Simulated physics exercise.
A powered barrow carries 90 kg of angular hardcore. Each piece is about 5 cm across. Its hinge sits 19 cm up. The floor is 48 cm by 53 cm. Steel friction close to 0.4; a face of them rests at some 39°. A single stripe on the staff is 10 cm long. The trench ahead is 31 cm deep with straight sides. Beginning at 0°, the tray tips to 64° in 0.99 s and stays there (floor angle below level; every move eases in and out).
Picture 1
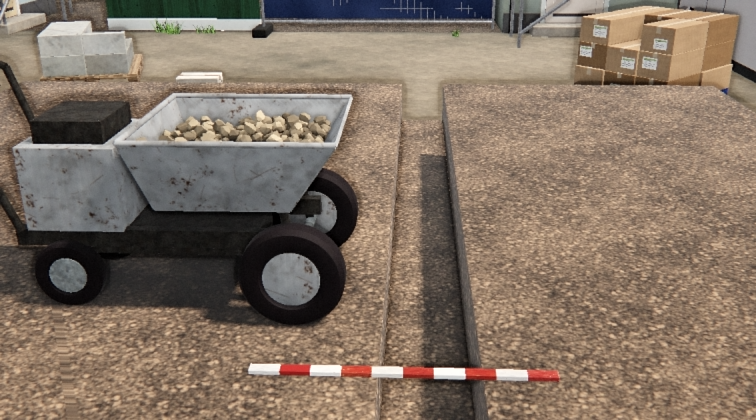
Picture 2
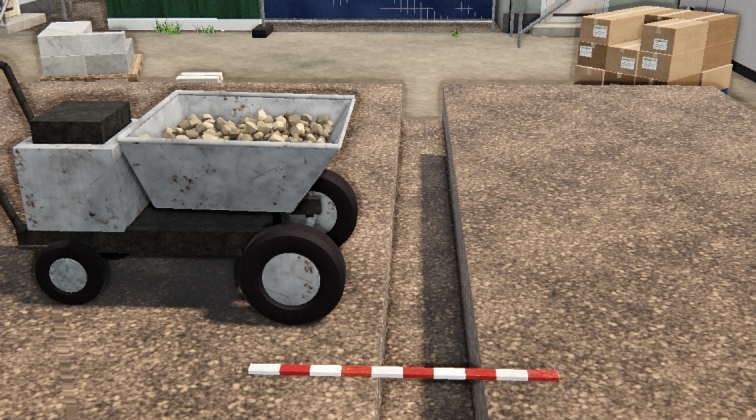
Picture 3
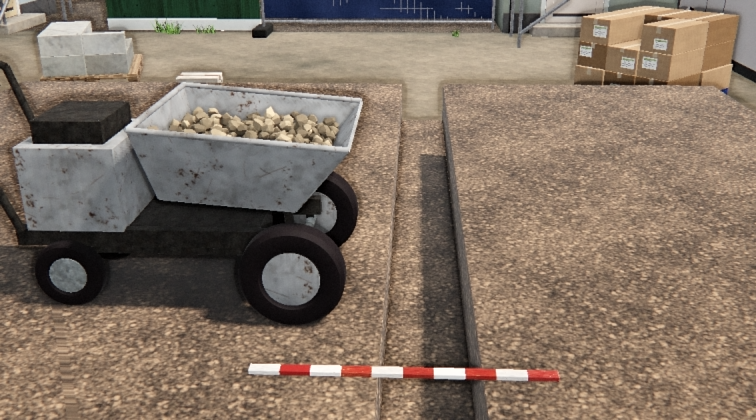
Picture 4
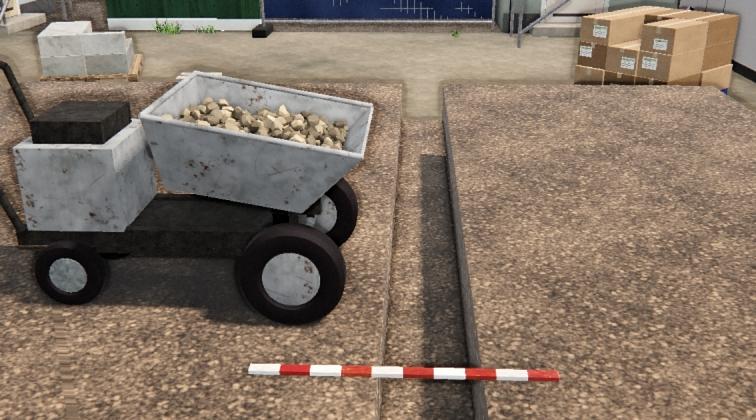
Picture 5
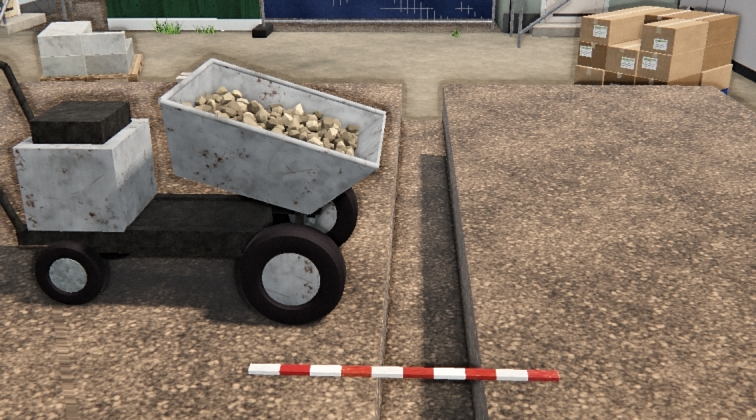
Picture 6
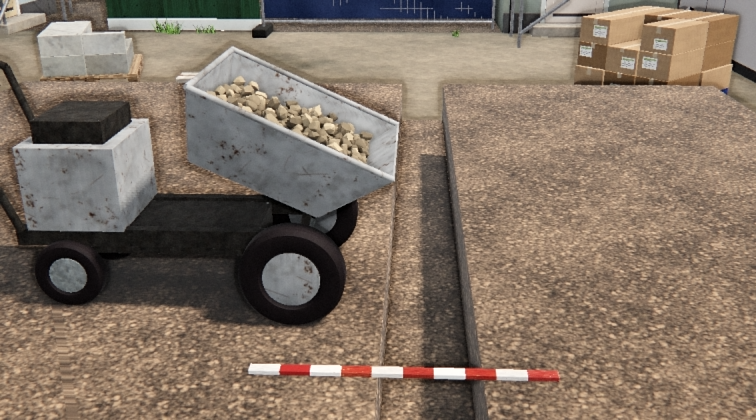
A grey powered barrow loaded with pale stones stood still beside a narrow trench while its tray slowly tilted forward to the right, the back end rising and the stones staying inside.
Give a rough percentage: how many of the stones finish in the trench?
23 %.
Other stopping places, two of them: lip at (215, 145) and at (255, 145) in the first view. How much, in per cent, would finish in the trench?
Roughly 20 in a hundred, then 40 in a hundred.
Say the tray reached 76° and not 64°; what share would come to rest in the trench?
Roughly 70 per cent would end in the trench.
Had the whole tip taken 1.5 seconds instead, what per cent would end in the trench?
Then some 30 per cent would.
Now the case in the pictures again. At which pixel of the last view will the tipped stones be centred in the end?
I'd put it close to (463, 346).
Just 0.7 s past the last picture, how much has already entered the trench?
By that point it's something like 5 in a hundred.
Then, 0.3 s after the last picture the floor is at 54°, 100 % in the tray; the foremost stones are at (412, 200).
Then, 0.7 s after the last picture the floor is at 64°, 93 % in the tray, 4 % in the trench, 3 % past the trench; the foremost stones are at (501, 288).
Then, 1.0 s after the last picture the floor is at 64°, 72 % in the tray, 13 % in the trench, 15 % past the trench; the foremost stones are at (567, 301).
Then, 3.0 s after the last picture the floor is at 64°, 60 % in the tray, 23 % in the trench, 17 % past the trench; the foremost stones are at (585, 298).
